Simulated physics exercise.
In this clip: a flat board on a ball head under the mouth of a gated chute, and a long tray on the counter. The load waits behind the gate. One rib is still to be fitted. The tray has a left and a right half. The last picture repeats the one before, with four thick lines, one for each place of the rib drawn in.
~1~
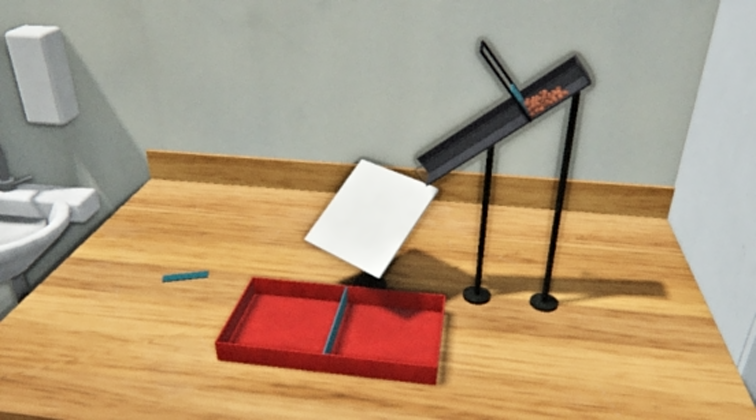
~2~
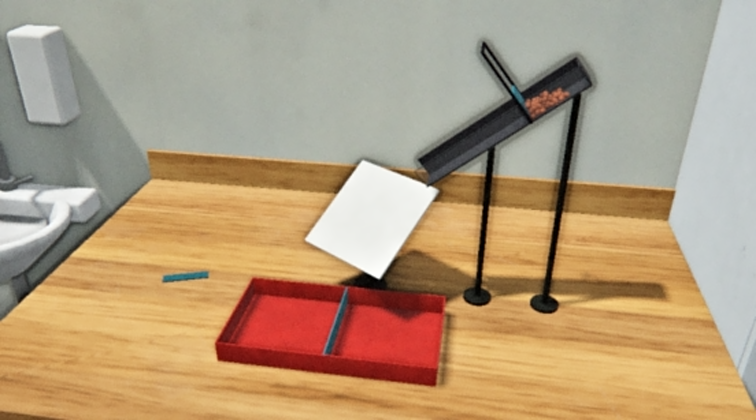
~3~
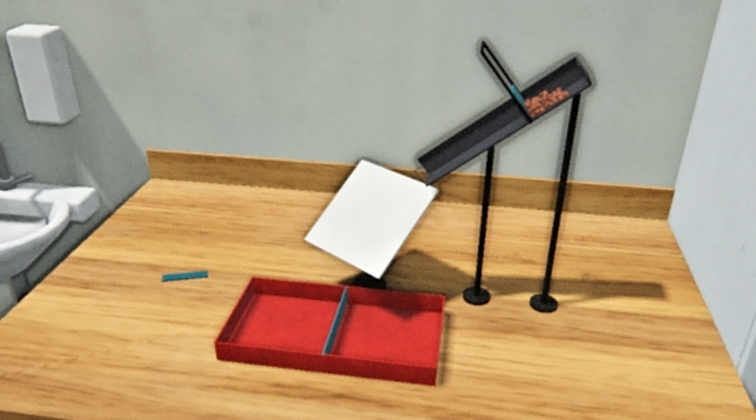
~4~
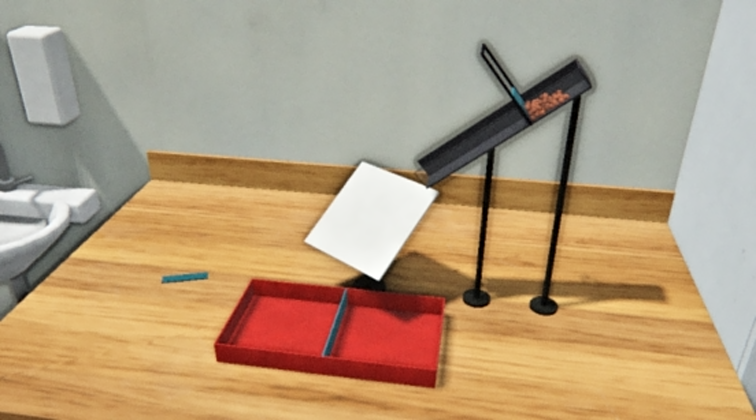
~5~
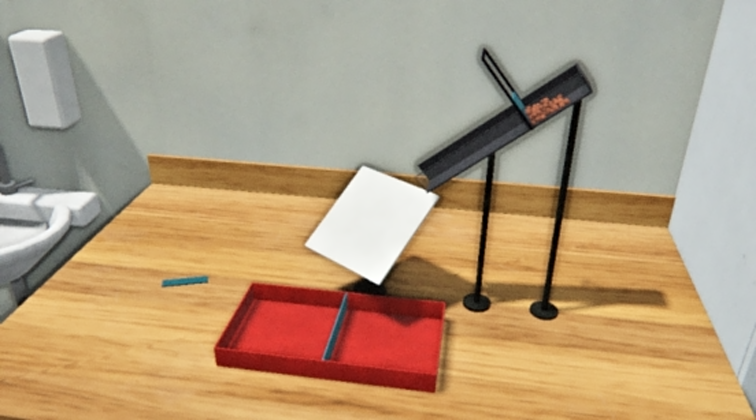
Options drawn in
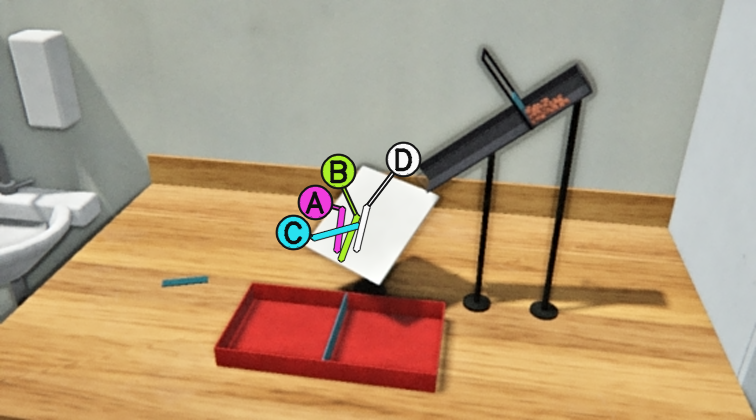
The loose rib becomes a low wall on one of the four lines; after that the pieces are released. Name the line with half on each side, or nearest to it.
Use line D.
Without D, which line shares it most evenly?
That is line B.
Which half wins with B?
More lands on the left.
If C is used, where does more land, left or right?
The left half.
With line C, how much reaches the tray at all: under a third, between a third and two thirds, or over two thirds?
Line C gives over two thirds.
On the marked copy, line A from (342, 209) to (337, 250); line B from (357, 217) to (341, 258); line C from (357, 225) to (314, 237); line D from (366, 207) to (356, 249).
With A, of what is caught, almost all in the left half, just a few in the right.
With B, of what is caught, the larger part in the left half, about a tenth in the right.
With C, of what is caught, every piece in the left half, not one piece in the right.
With D, of what is caught, roughly a third in the left half, roughly two thirds in the right.
